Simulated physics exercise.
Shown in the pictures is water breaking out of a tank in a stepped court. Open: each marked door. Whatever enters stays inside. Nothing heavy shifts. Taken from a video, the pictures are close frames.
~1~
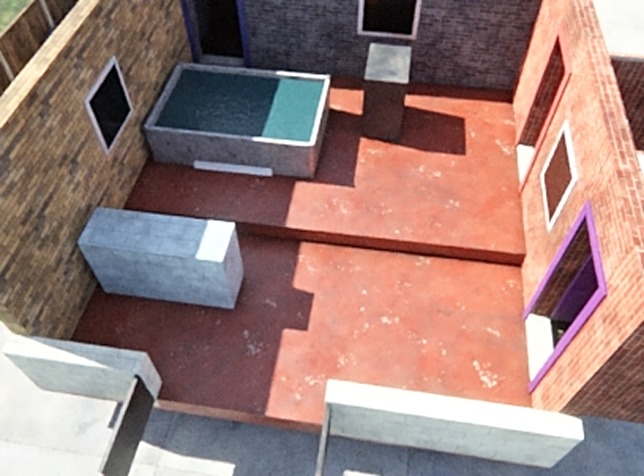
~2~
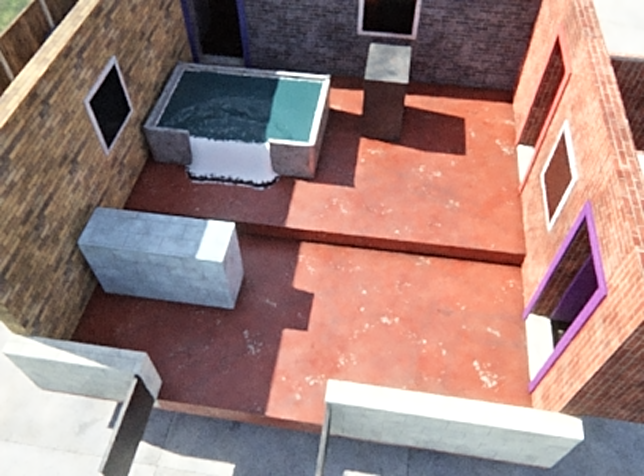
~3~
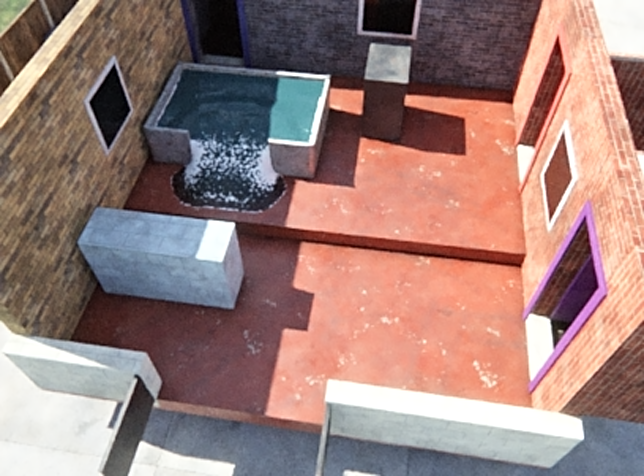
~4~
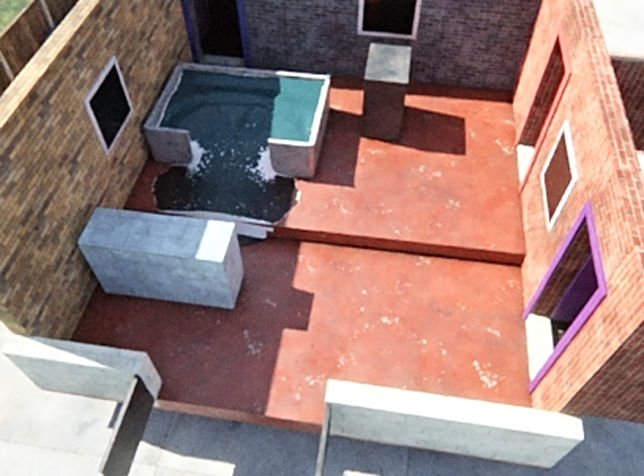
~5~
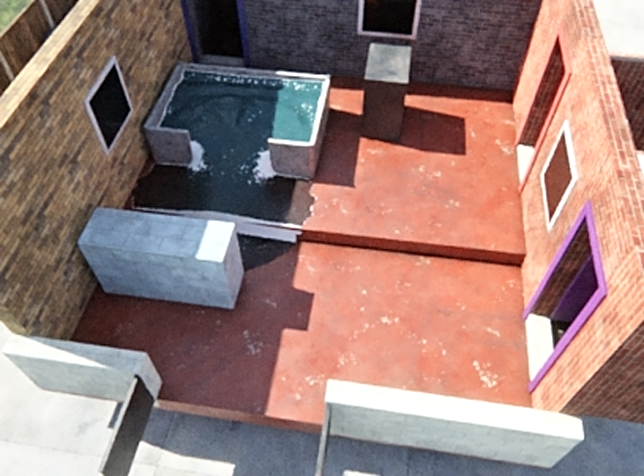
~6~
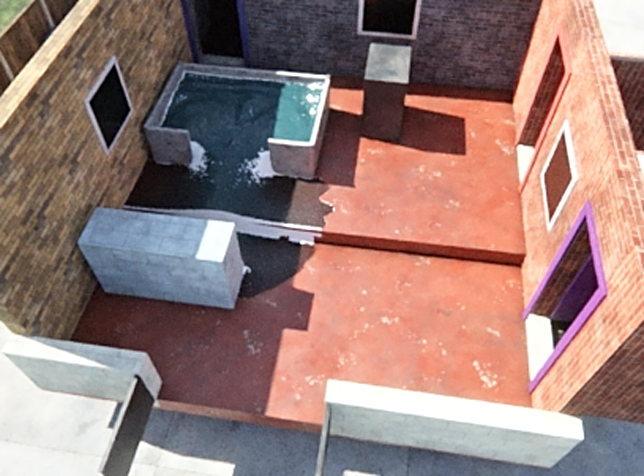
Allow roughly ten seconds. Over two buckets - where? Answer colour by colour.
Purple door under or at two; red door under or at two; blue door under or at two.
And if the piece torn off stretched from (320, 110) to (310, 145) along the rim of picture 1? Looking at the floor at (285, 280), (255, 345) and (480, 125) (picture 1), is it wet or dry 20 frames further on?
The first spot is spared, the second spared, the third swamped.
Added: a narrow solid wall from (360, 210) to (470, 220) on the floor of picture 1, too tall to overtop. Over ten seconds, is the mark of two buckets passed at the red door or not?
In that case the red one stays short.
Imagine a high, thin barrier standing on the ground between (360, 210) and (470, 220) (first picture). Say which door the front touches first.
It is the purple door.
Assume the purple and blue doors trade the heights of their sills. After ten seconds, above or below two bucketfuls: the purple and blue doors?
Purple exceeds the threshold; blue falls short of the threshold.
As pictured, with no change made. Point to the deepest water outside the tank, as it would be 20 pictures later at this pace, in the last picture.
Around (136, 256).
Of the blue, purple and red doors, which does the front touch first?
Soonest: The purple door.
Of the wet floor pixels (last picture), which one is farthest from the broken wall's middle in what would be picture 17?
About at (443, 421).
A moment on, water covers 20 % of the floor; the purple door not reached, the red door not reached, the blue door not reached.
Next, water covers 35 % of the floor; the purple door not reached, the red door not reached, the blue door not reached.
Then, water covers 50 % of the floor; the purple door wet at the sill, nothing in, the red door not reached, the blue door not reached.
Later, water covers 55 % of the floor; the purple door wet at the sill, nothing in, the red door not reached, the blue door wet at the sill, nothing in.
In the end, water covers 55 % of the floor; the purple door wet at the sill, nothing in, the red door not reached, the blue door wet at the sill, nothing in.
